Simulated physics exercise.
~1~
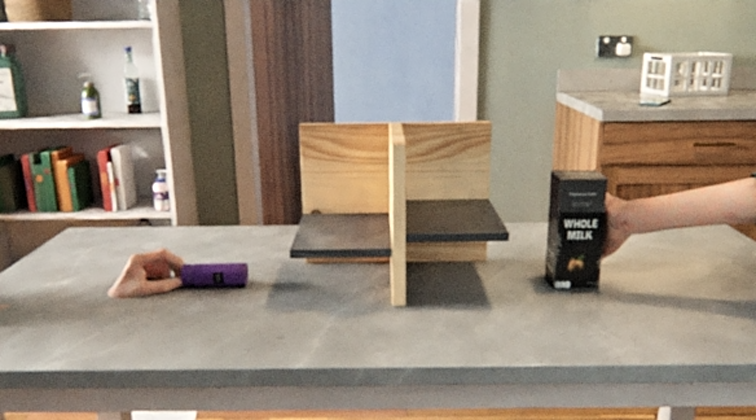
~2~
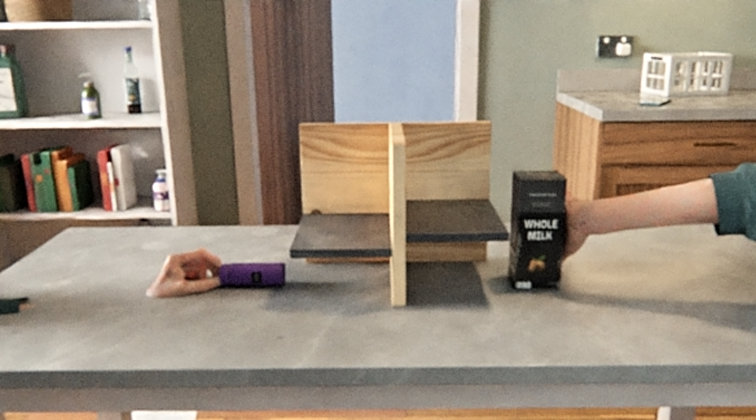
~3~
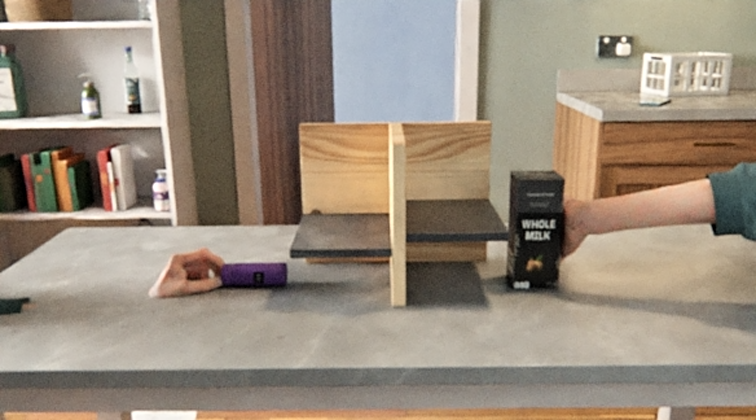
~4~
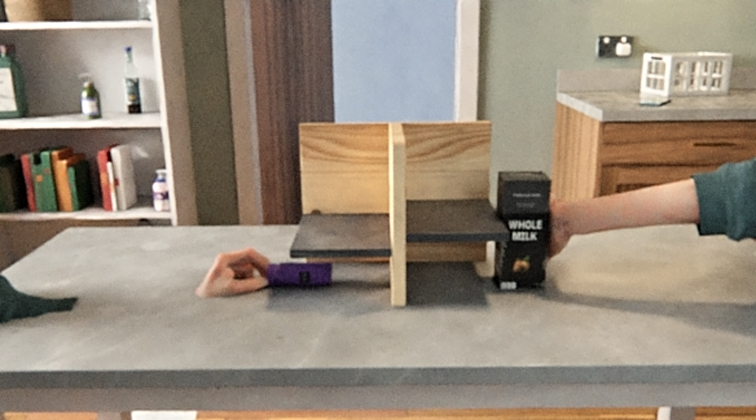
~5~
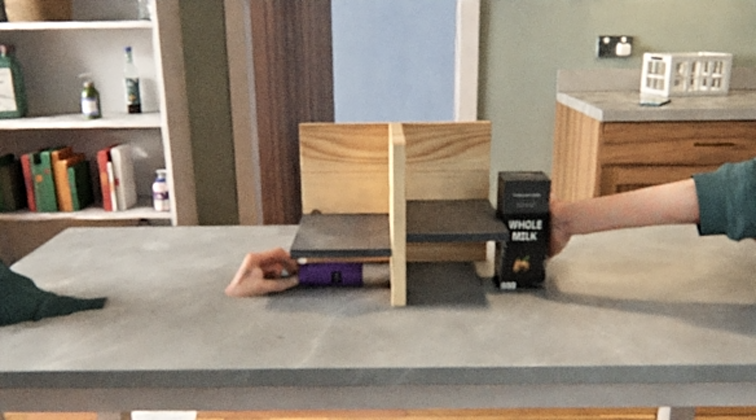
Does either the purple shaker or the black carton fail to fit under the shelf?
Yes, the upright black carton is too tall and stops at the shelf. The purple shaker, lying on its side, is low enough and goes under.
